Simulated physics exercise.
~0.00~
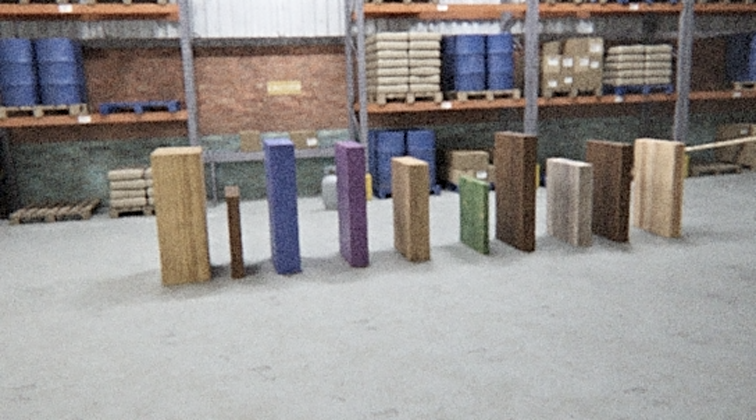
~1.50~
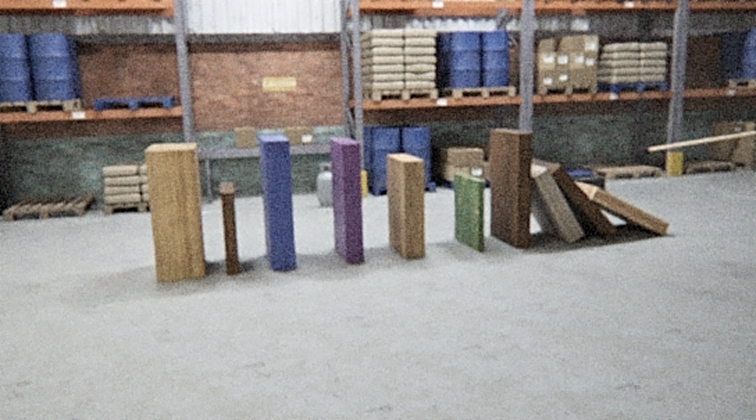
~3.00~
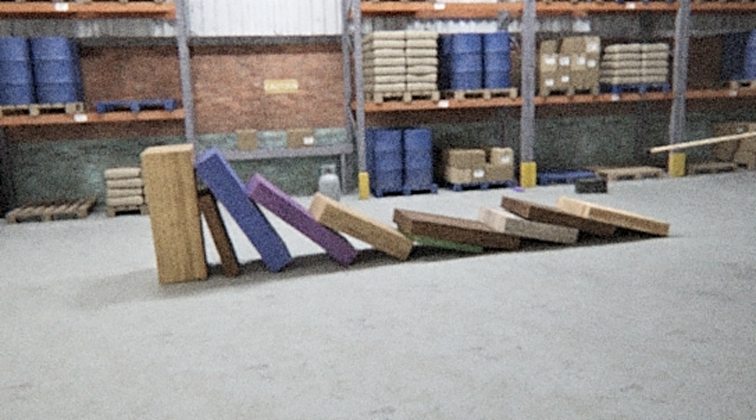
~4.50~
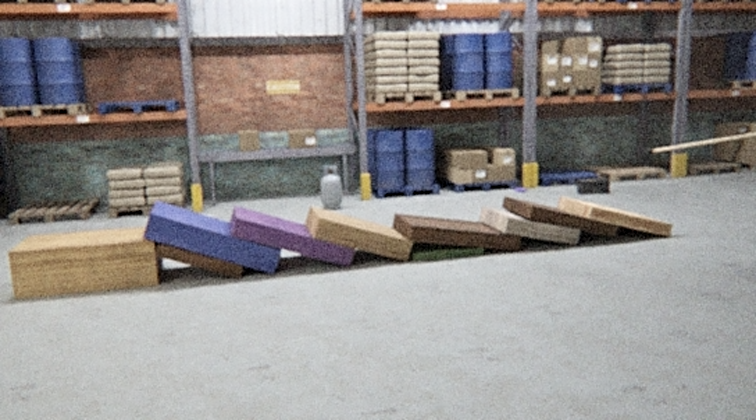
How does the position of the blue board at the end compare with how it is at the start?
The blue board stands upright at the start, but by the end it has toppled to the left and lies on its side, sloping over the fallen boards.
